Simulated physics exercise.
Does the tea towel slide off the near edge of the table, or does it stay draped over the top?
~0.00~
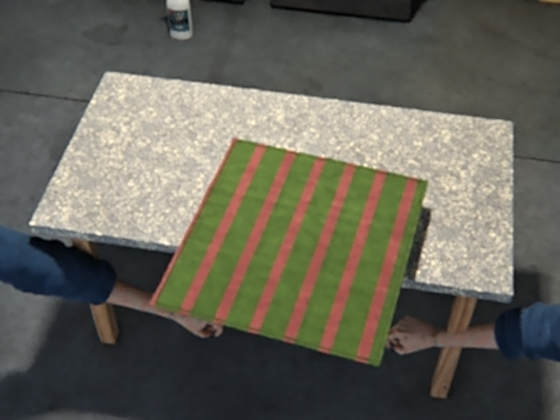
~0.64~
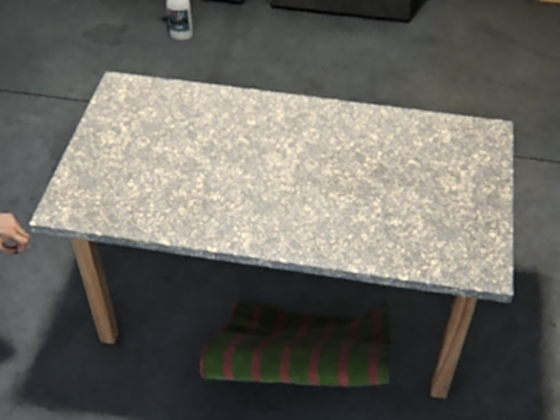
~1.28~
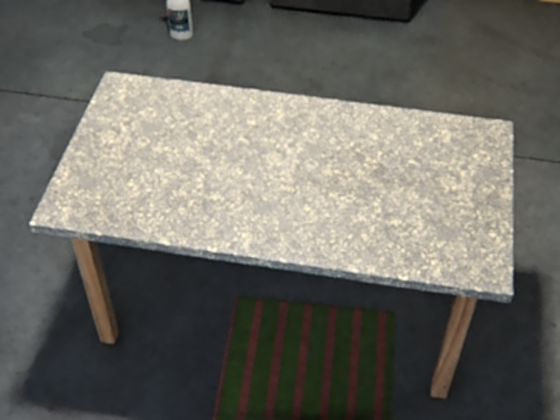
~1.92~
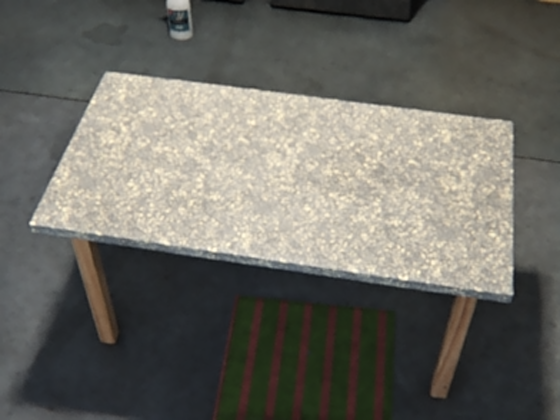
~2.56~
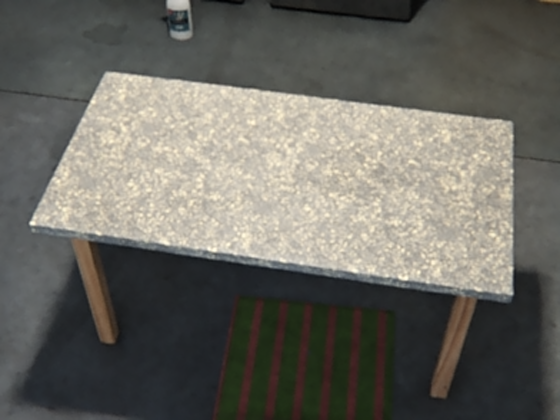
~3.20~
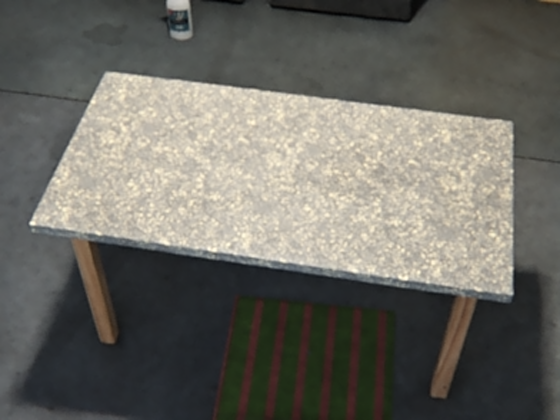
The tea towel goes over the near edge and ends up spread out on the floor, leaving the tabletop empty.
